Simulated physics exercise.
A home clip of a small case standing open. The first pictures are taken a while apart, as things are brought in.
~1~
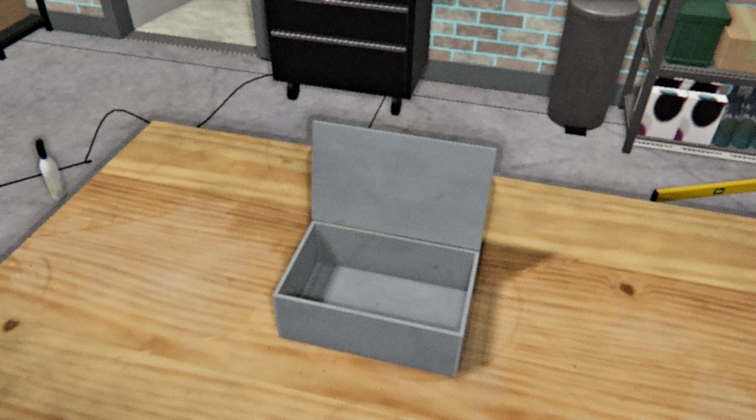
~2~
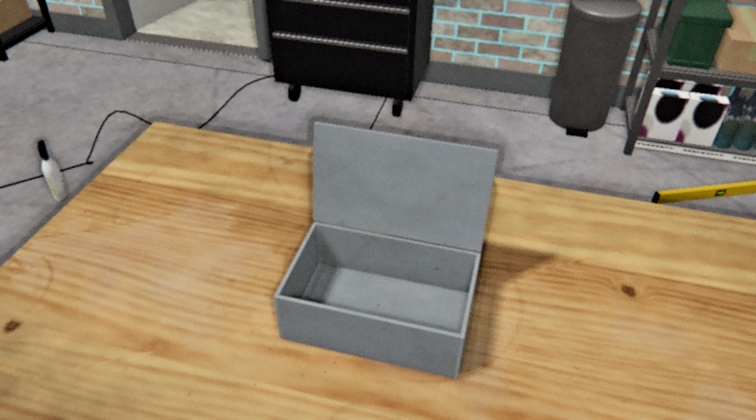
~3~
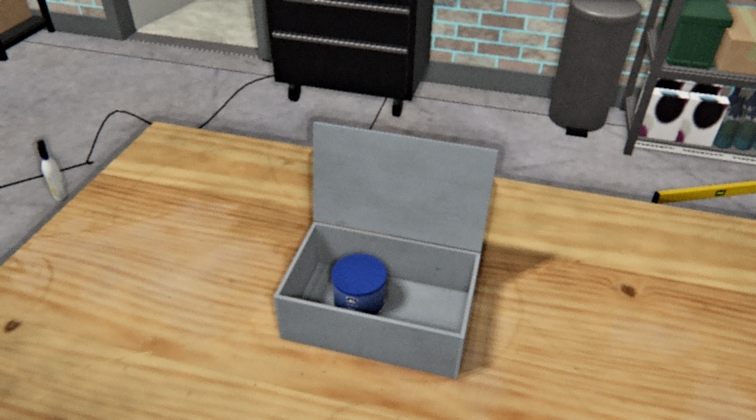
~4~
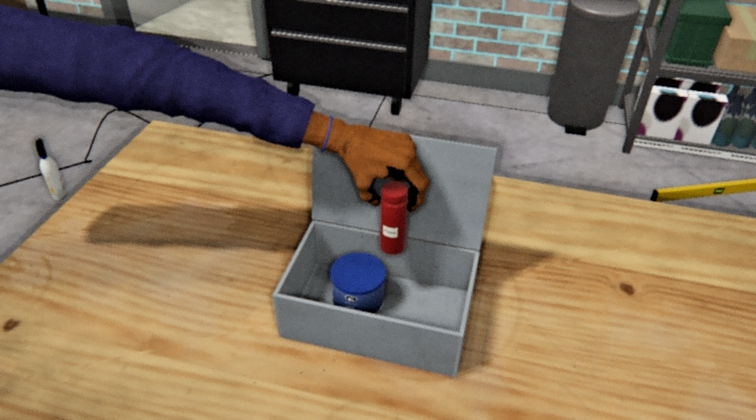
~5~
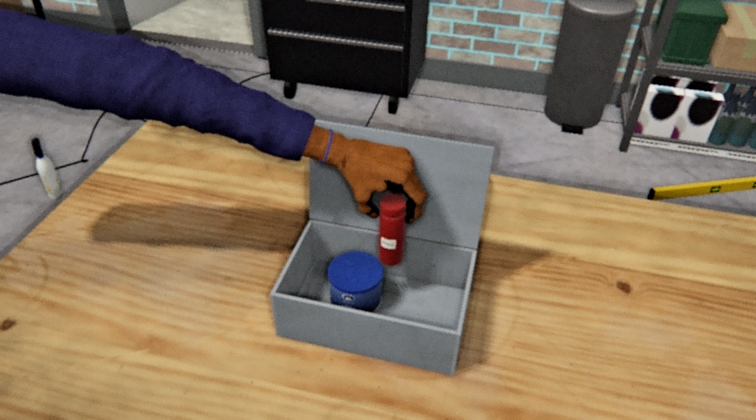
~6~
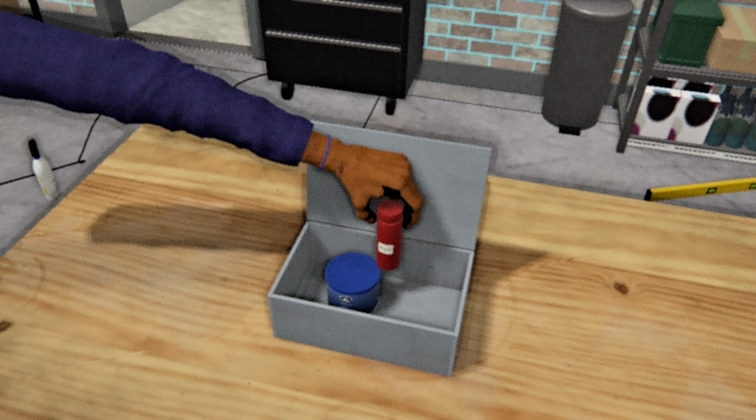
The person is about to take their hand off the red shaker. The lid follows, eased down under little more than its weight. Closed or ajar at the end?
The lid sits on the rim.
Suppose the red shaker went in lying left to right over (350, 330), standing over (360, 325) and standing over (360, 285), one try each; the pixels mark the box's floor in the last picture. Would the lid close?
First, it closes; second, it shuts flat; third, it stays ajar.
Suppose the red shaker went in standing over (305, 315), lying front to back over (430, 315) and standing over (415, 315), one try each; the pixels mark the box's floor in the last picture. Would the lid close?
First, it is held up; second, it shuts flat; third, it stays ajar.
Then, 0.40 s after the last picture, red shaker on its side near (423, 295).
Then, 1.20 s after the last picture, lid 84° above the rim; red shaker on its side near (401, 334).
Then, 1.60 s after the last picture, lid 52° above the rim; red shaker on its side near (401, 333).
Then, 1.90 s after the last picture, lid 13° above the rim; red shaker on its side near (401, 334).
At rest, lid shut; tipped over in the box, red shaker; blue tub in place. Seen from the same camera at the end, red shaker near (401, 334).
